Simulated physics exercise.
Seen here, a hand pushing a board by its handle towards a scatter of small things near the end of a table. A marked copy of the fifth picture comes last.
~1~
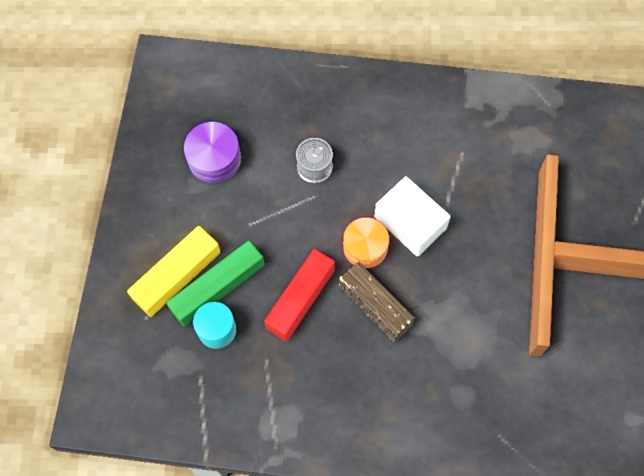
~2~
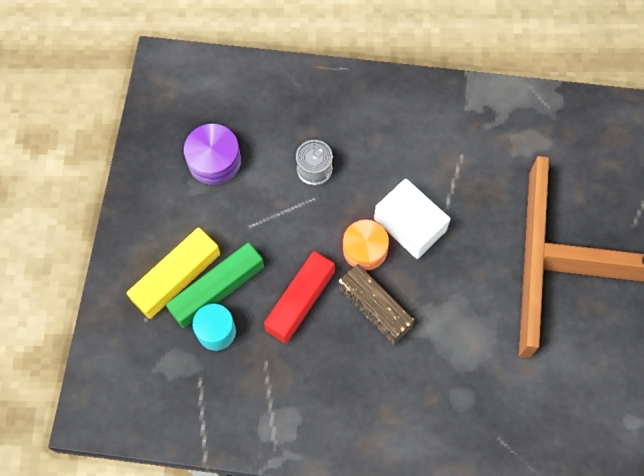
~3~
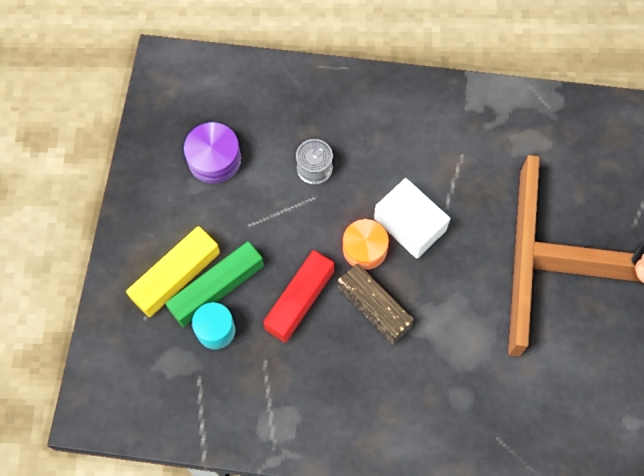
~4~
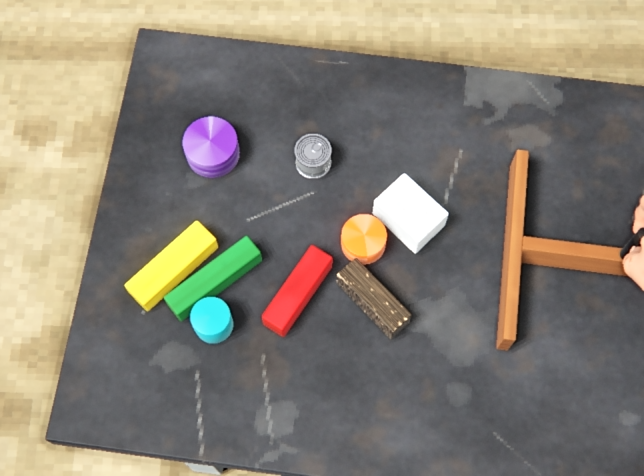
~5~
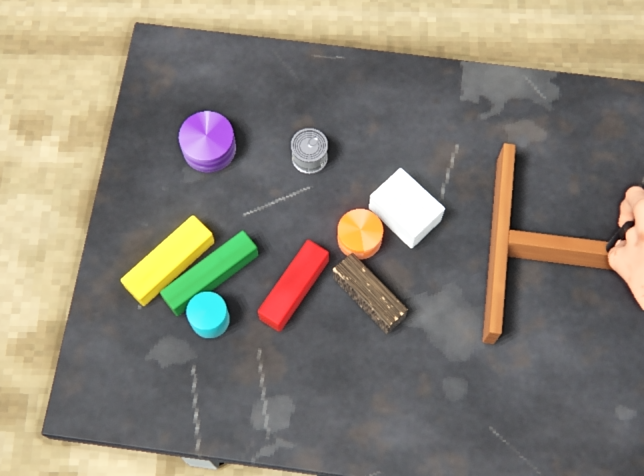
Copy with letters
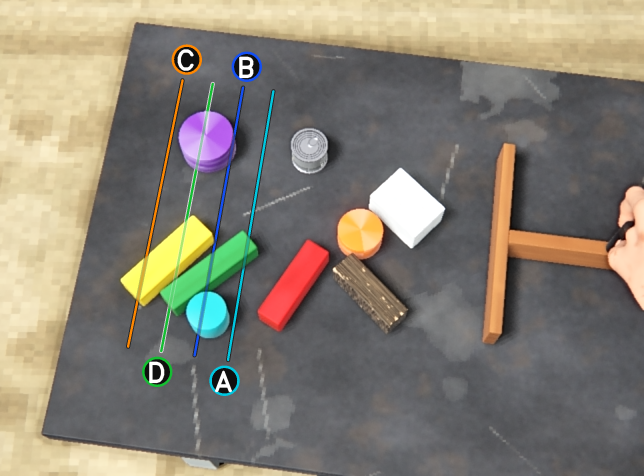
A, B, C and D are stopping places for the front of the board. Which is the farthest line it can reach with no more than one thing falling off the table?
As far as mark D.
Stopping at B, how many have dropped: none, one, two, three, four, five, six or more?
The count is none.
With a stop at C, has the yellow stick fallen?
By then, yes.
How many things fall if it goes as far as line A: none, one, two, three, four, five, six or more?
By then, none.
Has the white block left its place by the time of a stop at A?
Yes.
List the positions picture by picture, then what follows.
In the first picture, black bar (376, 302); red stick (301, 295); yellow stick (175, 271).
In the second picture, board (539, 248); orange tin (365, 245).
In the third picture, board (528, 247); white block (412, 219).
In the fourth picture, board (517, 241); turquoise tin (213, 320).
In the fifth picture, board (503, 235); black bar (370, 294); red stick (294, 285); yellow stick (169, 261).
On the copy, A at (252, 219); B at (220, 215); C at (157, 207); D at (188, 211).
On D. First, board (389, 221); red stick (288, 285); white block (352, 189).
Then, board (276, 207); yellow stick (159, 255); green stick (182, 265).
Finally, board (189, 196); yellow stick (85, 229); green stick (101, 249); none fallen.
By contrast, A is within the limit but short; B is within the limit but short; C drops four.
